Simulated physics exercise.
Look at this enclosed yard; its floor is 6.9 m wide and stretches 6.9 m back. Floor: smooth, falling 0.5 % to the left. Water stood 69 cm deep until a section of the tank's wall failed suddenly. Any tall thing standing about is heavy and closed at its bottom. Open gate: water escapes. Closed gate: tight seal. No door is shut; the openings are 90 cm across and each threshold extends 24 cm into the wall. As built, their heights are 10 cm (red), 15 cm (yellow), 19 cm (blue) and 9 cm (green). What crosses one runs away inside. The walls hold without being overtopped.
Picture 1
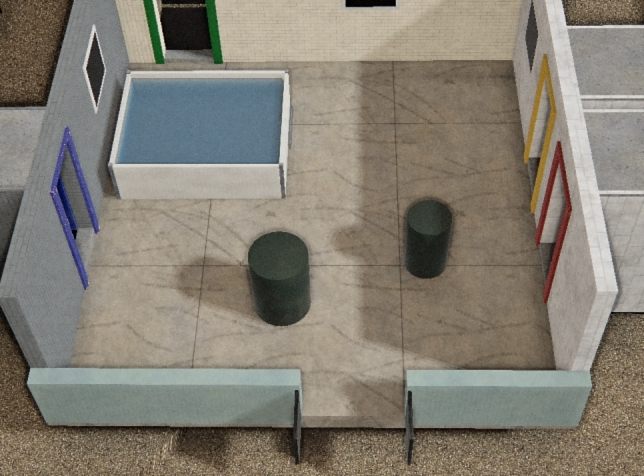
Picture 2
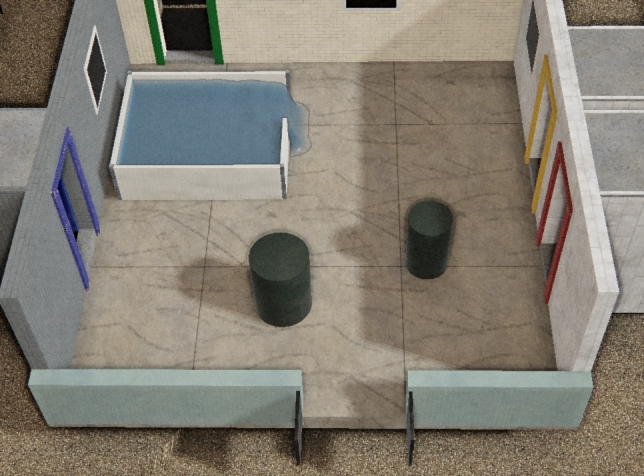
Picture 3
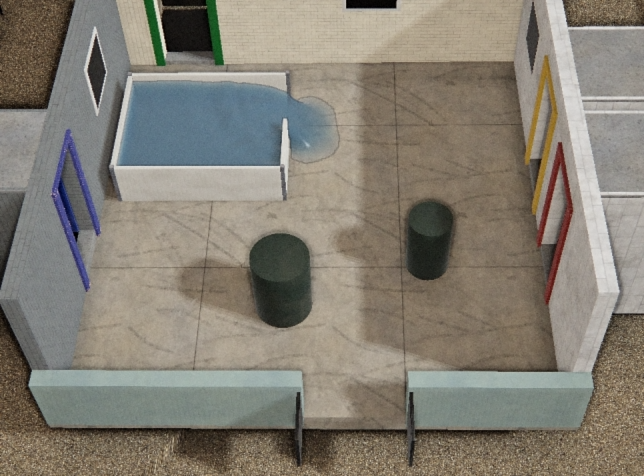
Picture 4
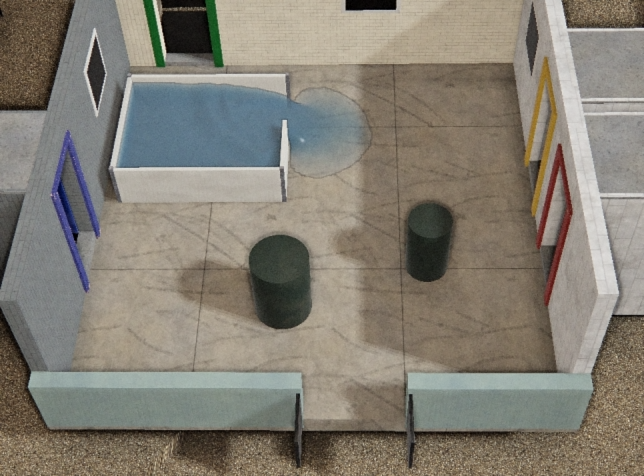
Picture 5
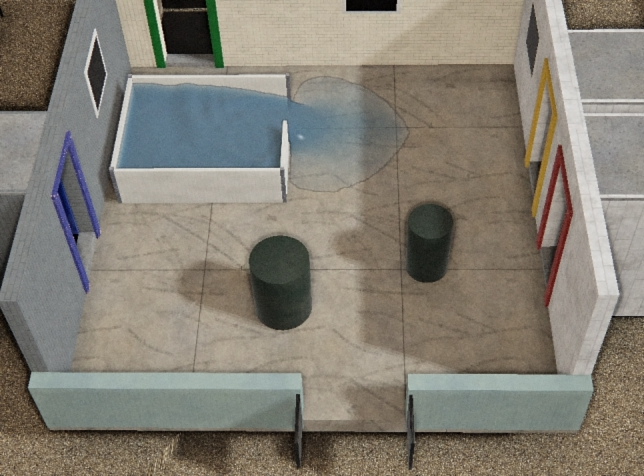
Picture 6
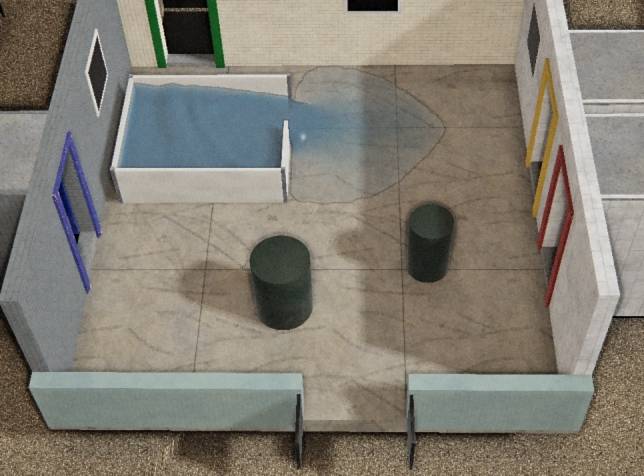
Blue water pours through a gap at the right end of a white-walled tank and spreads rightward in a widening, thinning sheet across the stone floor of a walled yard, seen from above by a still camera. Two dark green cylinders stand mid-yard, with a blue doorway left, green behind, yellow and red right. The water starts level and still, then slopes toward the gap as the rounded puddle grows into a pointed shape.
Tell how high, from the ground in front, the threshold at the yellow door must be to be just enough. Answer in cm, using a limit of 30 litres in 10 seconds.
It must be about 15.5 cm high.
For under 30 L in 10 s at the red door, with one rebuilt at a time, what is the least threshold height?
For the red door, about 6.0 cm.
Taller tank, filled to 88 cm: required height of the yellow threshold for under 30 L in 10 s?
Something near 21 cm should do.
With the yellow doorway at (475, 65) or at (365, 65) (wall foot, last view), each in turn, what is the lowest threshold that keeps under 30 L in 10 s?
You'd want roughly 26 cm there first, then roughly 14.5 cm.
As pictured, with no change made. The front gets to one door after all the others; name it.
Last in order comes the blue door.
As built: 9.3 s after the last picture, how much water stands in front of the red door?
Roughly 8.5 cm deep.
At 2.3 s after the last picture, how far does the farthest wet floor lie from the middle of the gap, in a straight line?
It gets close to 6.0 metres out.
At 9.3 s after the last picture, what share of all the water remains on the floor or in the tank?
Share still there: Approx. 96 percent.
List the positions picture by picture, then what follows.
The first frame shows still water, 69 cm deep, in the tank at (202, 120); the yellow door at (539, 141) is dry.
In the second frame, the front is at (307, 147), 0.4 m from the gap at (286, 117); 0.3 m2 of floor is wet, 69 cm left at the back.
In the third frame, the front is at (332, 148), 0.8 m from the gap at (286, 120); 0.9 m2 of floor is wet, 69 cm left at the back.
In the fourth frame, water pours out at (286, 122) and has run 1.4 m, to (367, 138); about 8 cm deep outside, 69 cm at the back.
In the fifth frame, water pours out at (286, 123) and has run 2.0 m, to (403, 134); about 5 cm deep outside, 69 cm at the back.
In the sixth frame, water pours out at (287, 122) and has run 2.6 m, to (439, 131); about 4 cm deep outside, 69 cm at the back; the yellow door at (541, 146), 4.2 m from the gap, is still 1.9 m from the nearest water.
Then, 0.7 s after the last picture water covers 30 % of the floor, deepest (40 cm) near (298, 124); it has not reached the yellow door.
Then, 2.3 s after the last picture water covers 40 % of the floor, deepest (37 cm) near (463, 80); 22 cm at the yellow door, 13 litres in over its 15 cm threshold.
Then, 9.3 s after the last picture water covers 95 % of the floor, deepest (16 cm) near (68, 392); 9 cm at the yellow door, 32 litres in over its 15 cm threshold.
At the yellow door as built, the water peaked near 22 cm, 2.5 s after the last picture.
With a threshold of 14 cm, 41 litres would have come in within the 10 s; with 19 cm, 7 litres. So under 30 litres takes about 15.5 cm.
